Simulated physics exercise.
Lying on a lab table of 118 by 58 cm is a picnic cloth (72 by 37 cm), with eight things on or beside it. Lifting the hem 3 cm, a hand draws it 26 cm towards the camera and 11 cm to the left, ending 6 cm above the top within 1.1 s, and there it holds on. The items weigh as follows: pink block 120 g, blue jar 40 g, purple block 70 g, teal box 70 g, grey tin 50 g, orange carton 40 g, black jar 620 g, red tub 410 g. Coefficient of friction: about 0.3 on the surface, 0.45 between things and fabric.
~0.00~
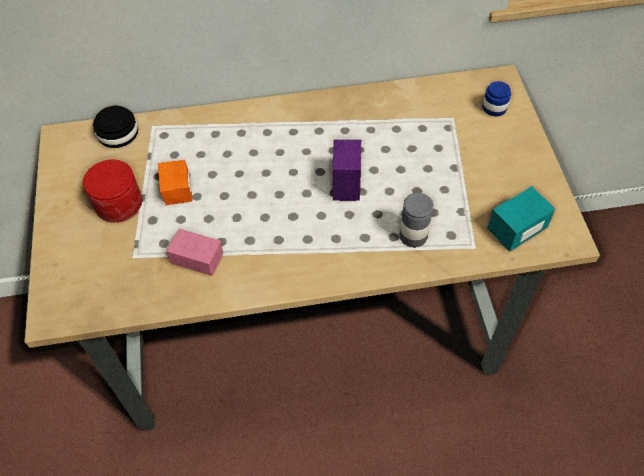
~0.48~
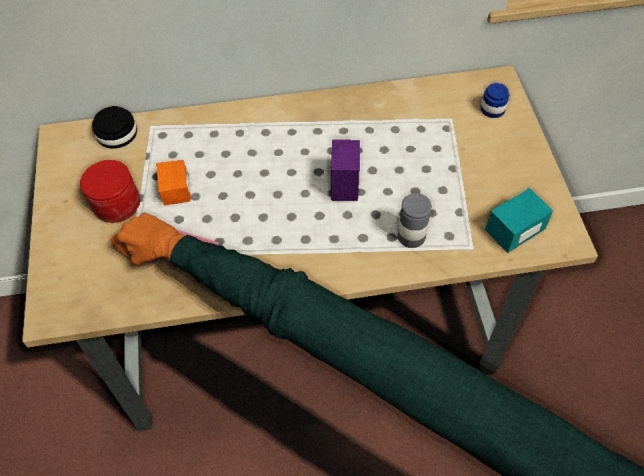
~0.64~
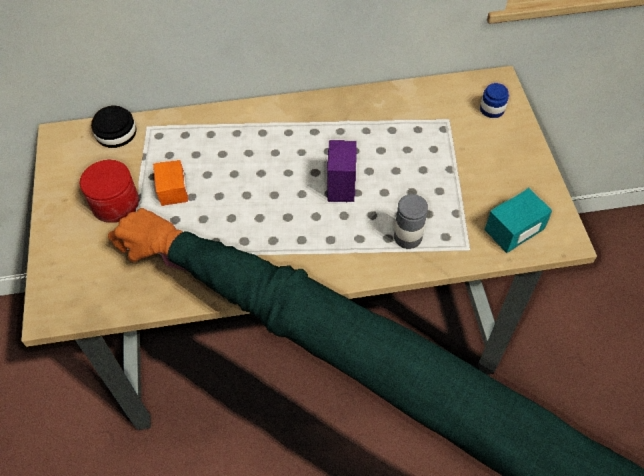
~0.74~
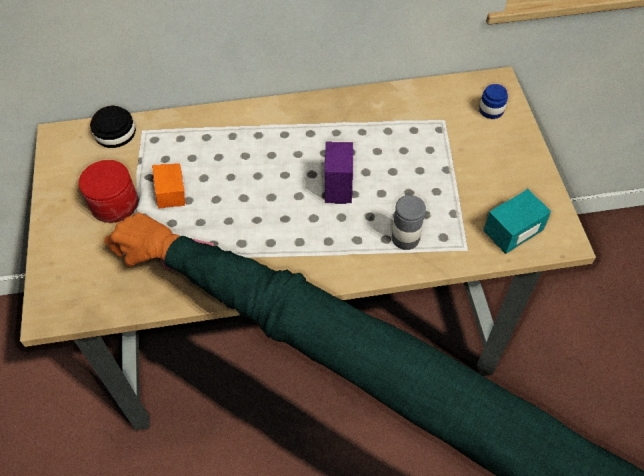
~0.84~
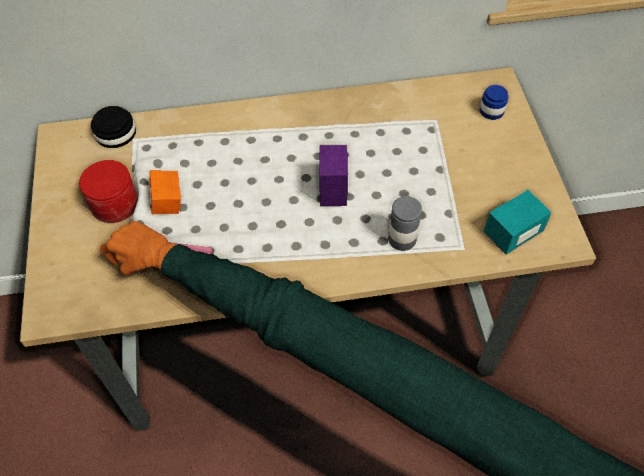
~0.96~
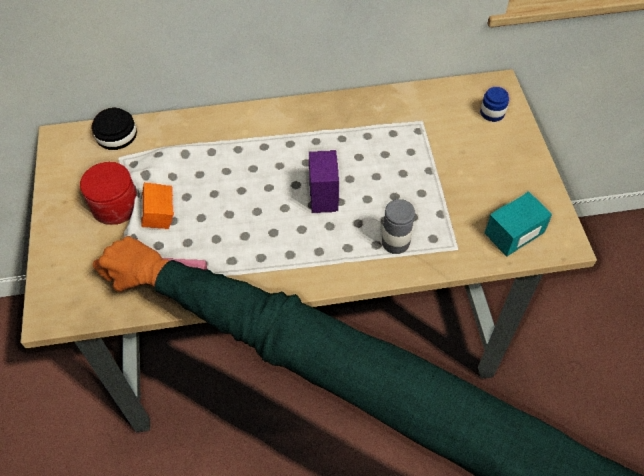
A hand pulls the dotted cloth left and towards the camera, carrying several objects along.
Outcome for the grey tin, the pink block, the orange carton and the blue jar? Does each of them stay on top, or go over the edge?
My prediction: I think the grey tin will hold out up there. I think the pink block won't hold out up there. I think the orange carton will hold out up there. I think the blue jar will hold out up there.
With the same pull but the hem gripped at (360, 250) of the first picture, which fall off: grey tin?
Here the grey tin would end up off its support.
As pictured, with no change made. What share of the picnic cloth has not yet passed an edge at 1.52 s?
About 90 per cent.
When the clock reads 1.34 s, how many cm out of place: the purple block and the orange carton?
Purple block: 15 cm; orange carton: 20 cm.
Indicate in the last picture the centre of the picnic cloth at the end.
(222, 255), roughly.
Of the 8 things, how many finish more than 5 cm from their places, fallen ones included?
The count is 4.
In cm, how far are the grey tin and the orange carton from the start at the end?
Grey tin: 15 cm; orange carton: 30 cm.
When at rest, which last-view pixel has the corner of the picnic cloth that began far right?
Look around (342, 143) in the last picture - that's where it comes to rest.
By 1.1 s, 100 % of the picnic cloth is still over the top; orange carton 15 cm off its start, pink block 11 cm off its start, grey tin 7 cm off its start.
By 1.3 s, 95 % of the picnic cloth is still over the top; orange carton on its side, 20 cm off its start, pink block 19 cm off its start, grey tin 12 cm off its start.
By 1.5 s, 90 % of the picnic cloth is still over the top; pink block over the edge, orange carton on its side, 25 cm off its start at (138, 281), grey tin 14 cm off its start at (359, 237).
By 1.7 s, 85 % of the picnic cloth is still over the top; pink block over the edge, orange carton on its side, 28 cm off its start, grey tin 15 cm off its start.
By 3.3 s, 85 % of the picnic cloth is still over the top; pink block over the edge, orange carton on its side, 28 cm off its start at (130, 291), grey tin 15 cm off its start at (353, 243), blue jar 0 cm off its start at (498, 94).
